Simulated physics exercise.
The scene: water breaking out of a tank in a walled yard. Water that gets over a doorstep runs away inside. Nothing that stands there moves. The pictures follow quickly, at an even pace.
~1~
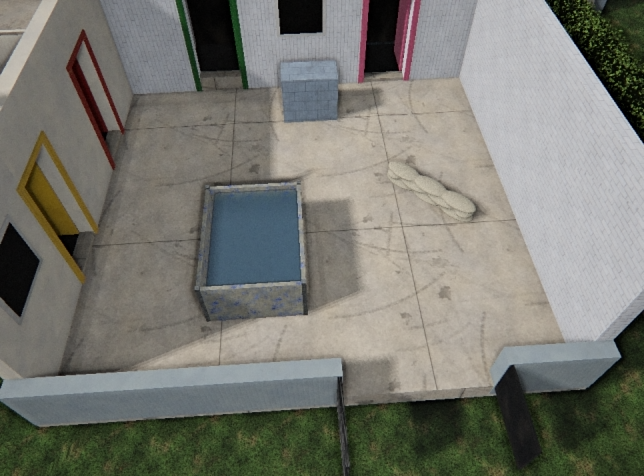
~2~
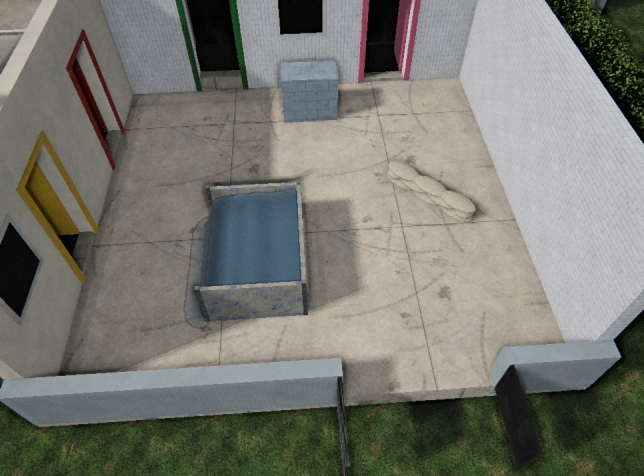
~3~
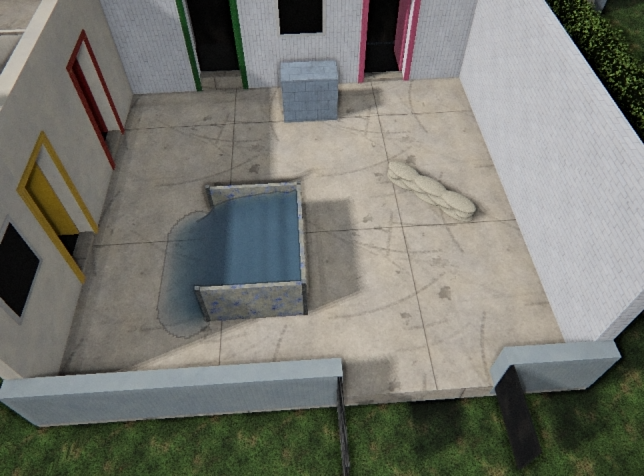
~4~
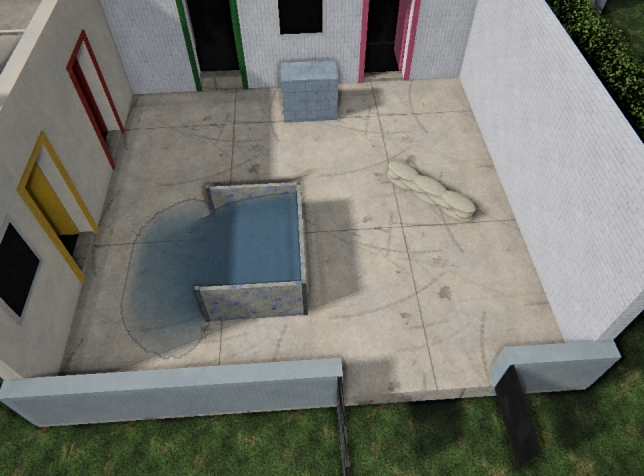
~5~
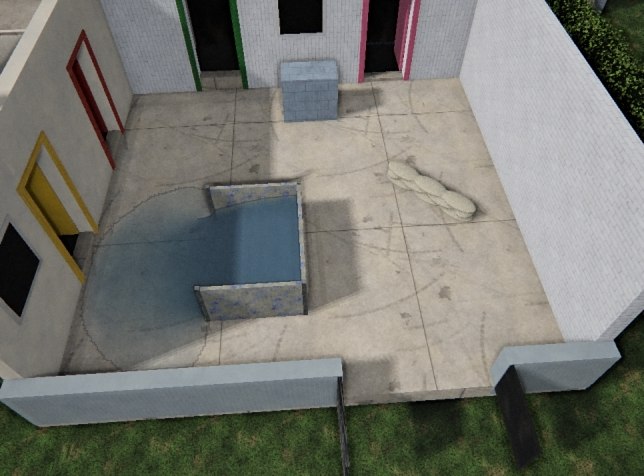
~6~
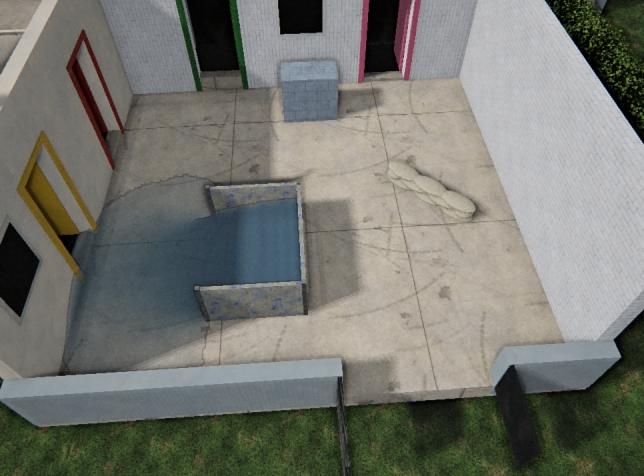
A walled yard with a pale, cracked concrete floor is seen from high above, with green, pink, red and yellow trim around its doorways. A rectangular stone-sided tank of blue water stands left of centre, with a grey-blue block behind it and a pale, twisted form to the right. The tank's left side opens and water pours out leftward, spreading in a widening, thinning sheet towards the left wall, while the camera stays still.
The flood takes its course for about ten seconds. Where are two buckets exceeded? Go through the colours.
One by one: The yellow door takes more than that; the pink door stays under that; the red door stays under that; the green door stays under that.
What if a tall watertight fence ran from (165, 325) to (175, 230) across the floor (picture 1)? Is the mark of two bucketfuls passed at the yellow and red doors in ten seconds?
In short: Yellow door holds, red door is under.
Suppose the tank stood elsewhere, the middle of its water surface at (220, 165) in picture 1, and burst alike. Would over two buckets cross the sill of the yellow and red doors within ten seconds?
The yellow one floods; the red one takes more.
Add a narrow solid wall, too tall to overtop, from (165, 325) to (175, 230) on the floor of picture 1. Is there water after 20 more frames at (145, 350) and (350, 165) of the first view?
As listed: Awash, dry.
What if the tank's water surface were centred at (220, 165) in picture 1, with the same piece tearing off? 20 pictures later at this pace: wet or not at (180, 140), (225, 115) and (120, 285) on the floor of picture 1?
In turn: Flooded, covered, covered.
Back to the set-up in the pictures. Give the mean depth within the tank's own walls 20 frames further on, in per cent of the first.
I make it 10 per cent.
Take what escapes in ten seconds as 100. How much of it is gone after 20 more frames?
I make it 80 per cent.
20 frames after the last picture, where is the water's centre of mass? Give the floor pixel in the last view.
Roughly at (172, 253).
A moment on, water covers 20 % of the floor; the yellow door far over two buckets in, the pink door not reached, the red door wet at the sill, nothing in, the green door not reached.
Next, water covers 25 % of the floor; the yellow door far over two buckets in, the pink door not reached, the red door wet at the sill, nothing in, the green door not reached.
Then, water covers 40 % of the floor; the yellow door far over two buckets in, the pink door not reached, the red door wet at the sill, nothing in, the green door wet at the sill, nothing in.
Later, water covers 60 % of the floor; the yellow door far over two buckets in, the pink door wet at the sill, nothing in, the red door wet at the sill, nothing in, the green door wet at the sill, nothing in.
In the end, water covers 85 % of the floor; the yellow door far over two buckets in, the pink door wet at the sill, nothing in, the red door wet at the sill, nothing in, the green door wet at the sill, nothing in.
